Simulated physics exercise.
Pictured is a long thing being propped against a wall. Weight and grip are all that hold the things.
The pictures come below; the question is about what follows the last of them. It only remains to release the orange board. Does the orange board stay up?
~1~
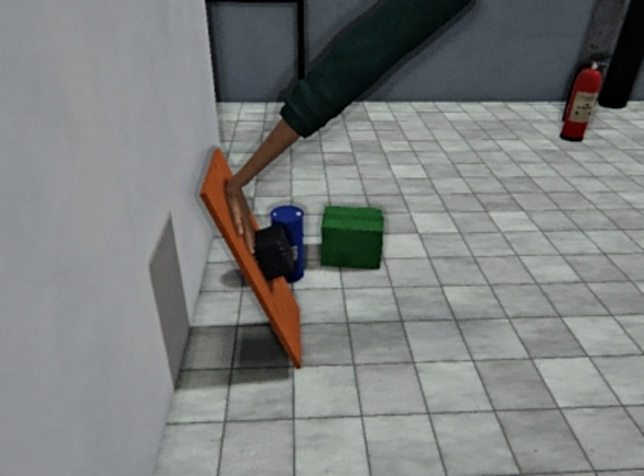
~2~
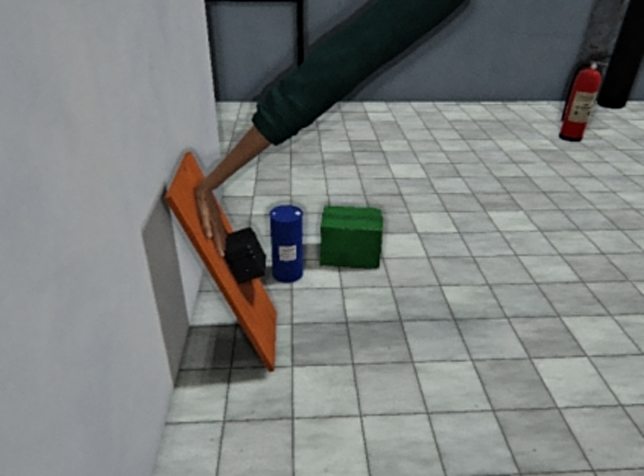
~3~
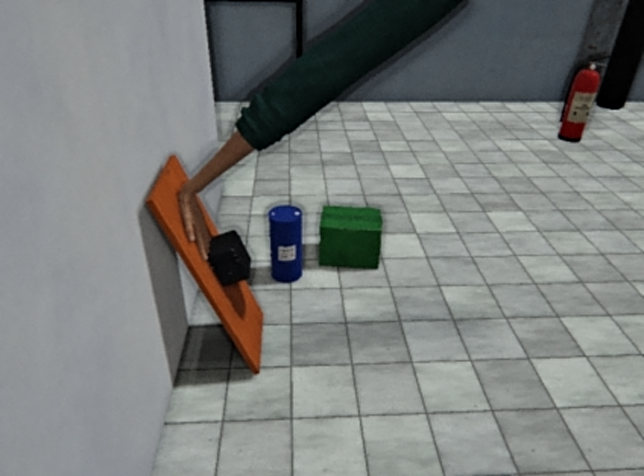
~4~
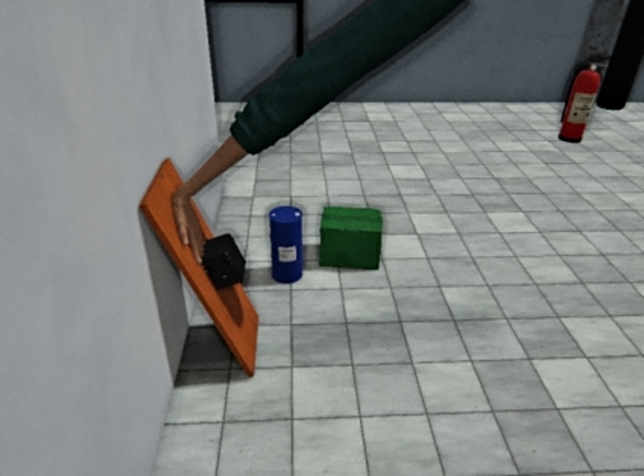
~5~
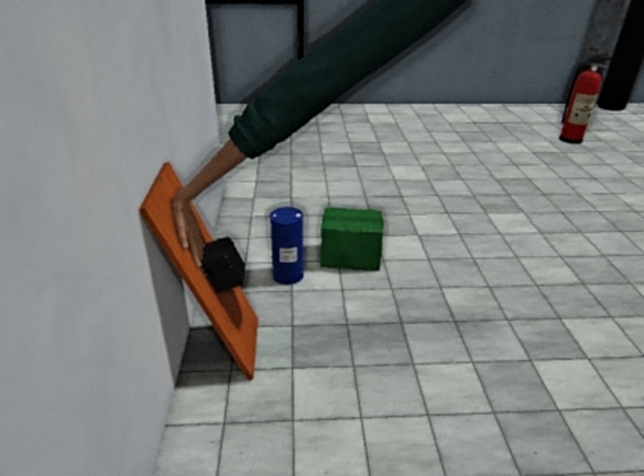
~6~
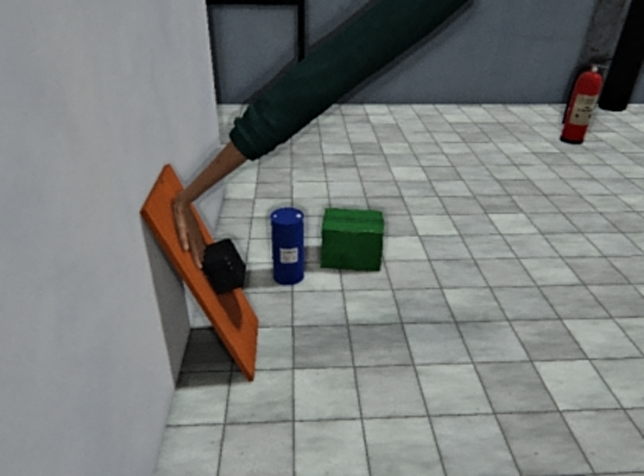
Yes.
Then, 0.40 s past the last view, nothing moves.
Then, 0.90 s past the last view, orange board resting near (211, 277).
Finally, all 3 still in place. Final places as the last picture's camera would see them, orange board near (211, 277). The board stays up.
